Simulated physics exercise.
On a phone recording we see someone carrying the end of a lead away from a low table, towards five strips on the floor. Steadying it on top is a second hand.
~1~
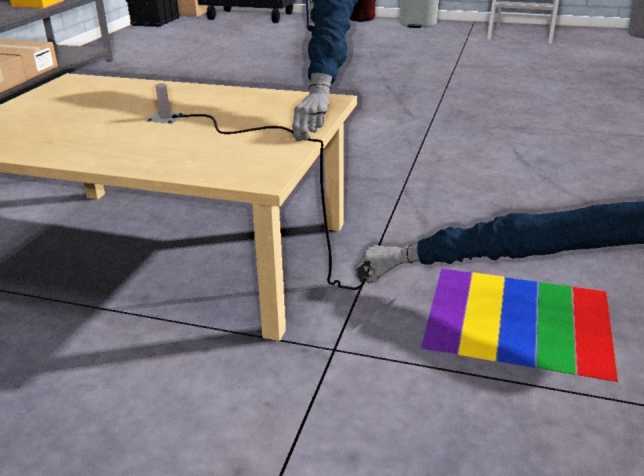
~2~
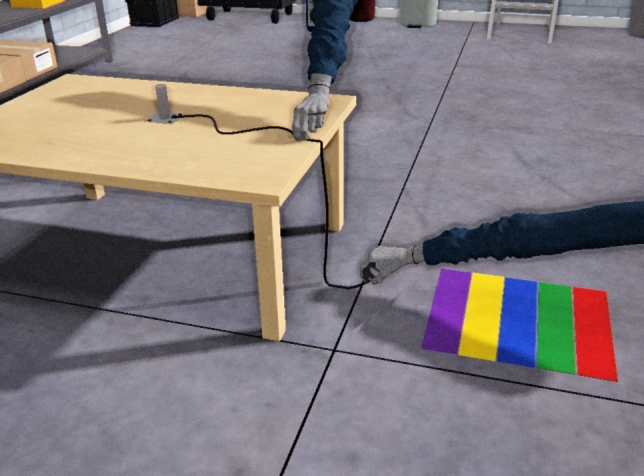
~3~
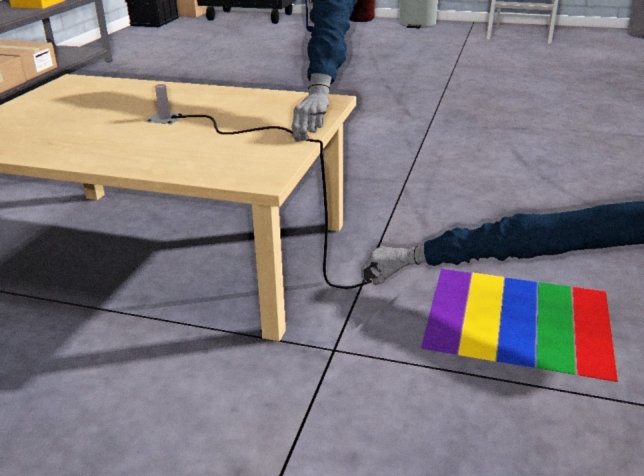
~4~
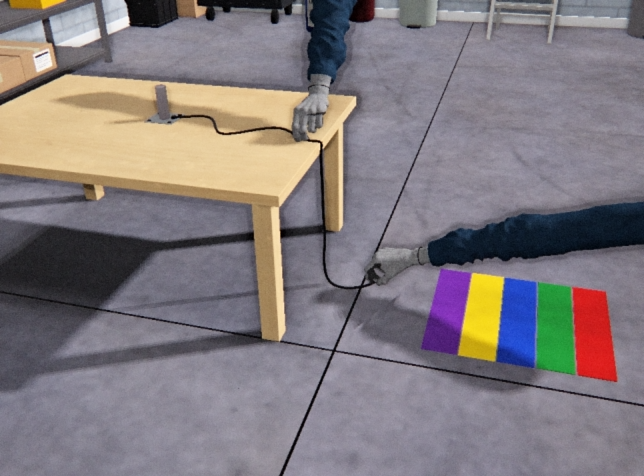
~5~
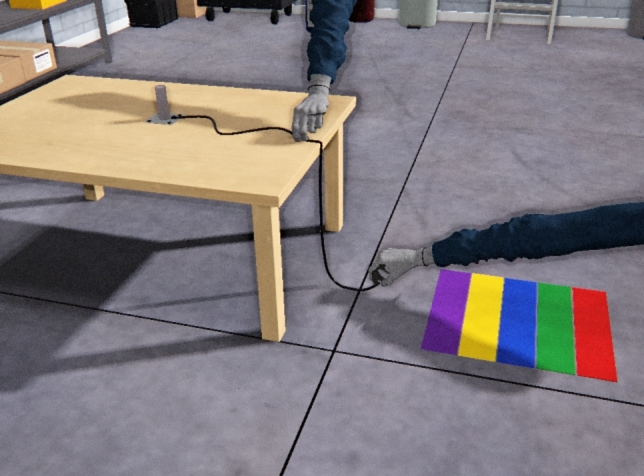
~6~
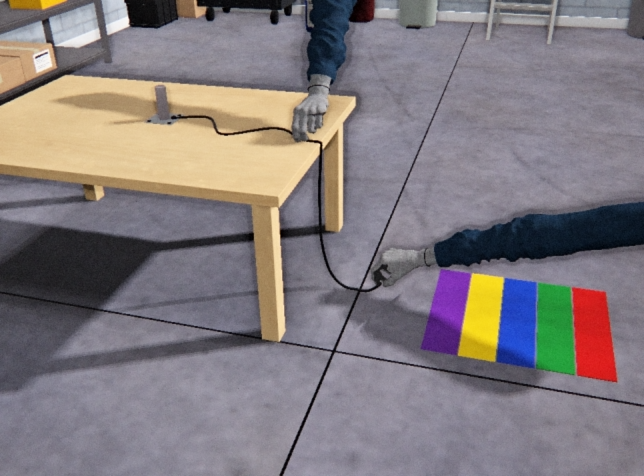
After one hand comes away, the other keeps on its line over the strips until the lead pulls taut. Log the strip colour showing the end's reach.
Reach: Blue strip.
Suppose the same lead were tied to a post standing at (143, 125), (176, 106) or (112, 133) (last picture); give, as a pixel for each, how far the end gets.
Try by try: (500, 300), (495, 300) and (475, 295).
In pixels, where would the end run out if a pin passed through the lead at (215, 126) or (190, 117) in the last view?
In order of the tries, close to (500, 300) and close to (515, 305).
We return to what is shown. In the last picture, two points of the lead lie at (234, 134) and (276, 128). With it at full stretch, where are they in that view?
(260, 132) and (300, 138).
A little later, end near (454, 294); over purple.
Next, end near (495, 300); over yellow.
When it is tight, end near (520, 304); over blue. Over blue.
